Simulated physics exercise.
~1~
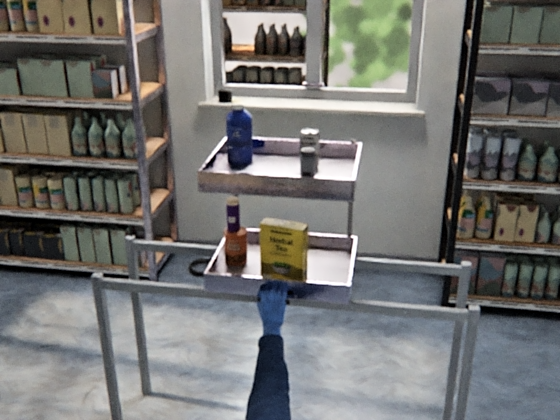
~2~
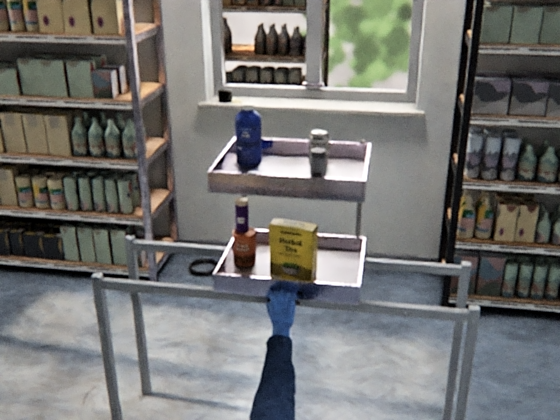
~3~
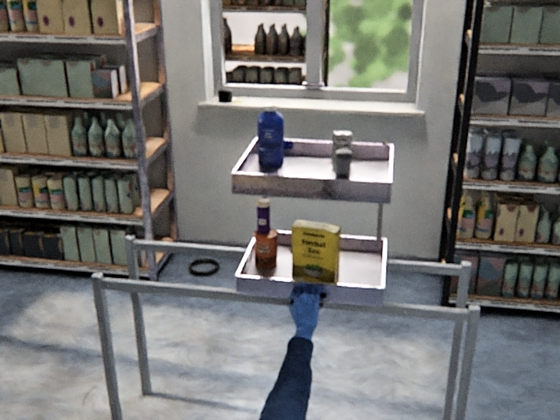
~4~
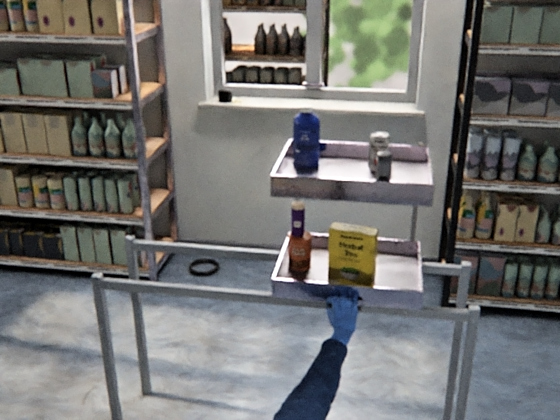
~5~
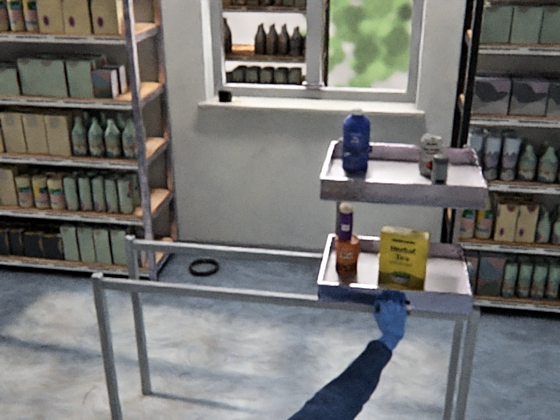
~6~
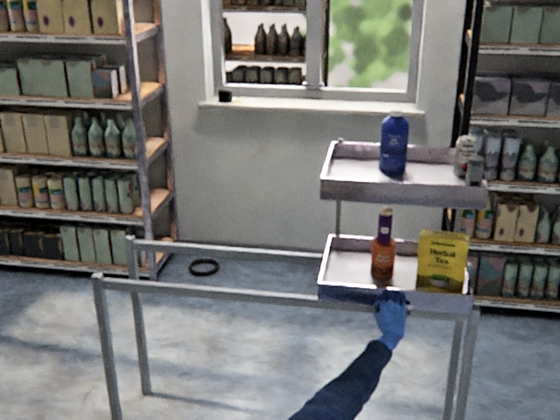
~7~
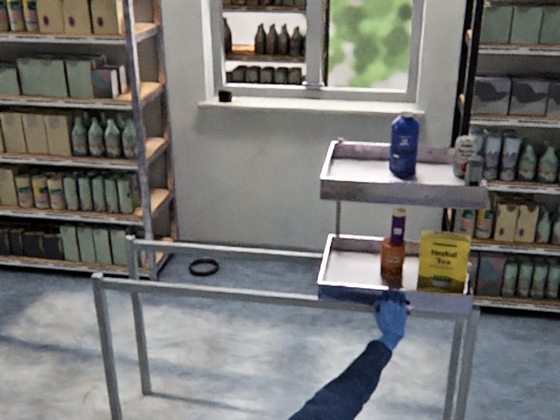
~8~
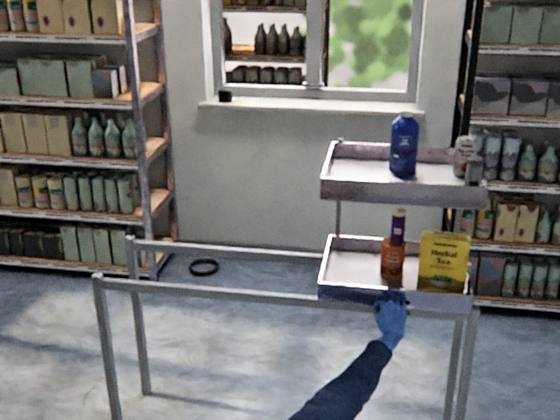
Storeroom, gloved hand pushing two-tier tray rightward until it halts abruptly, bottles, shaker and yellow packet sliding right but staying upright aboard.
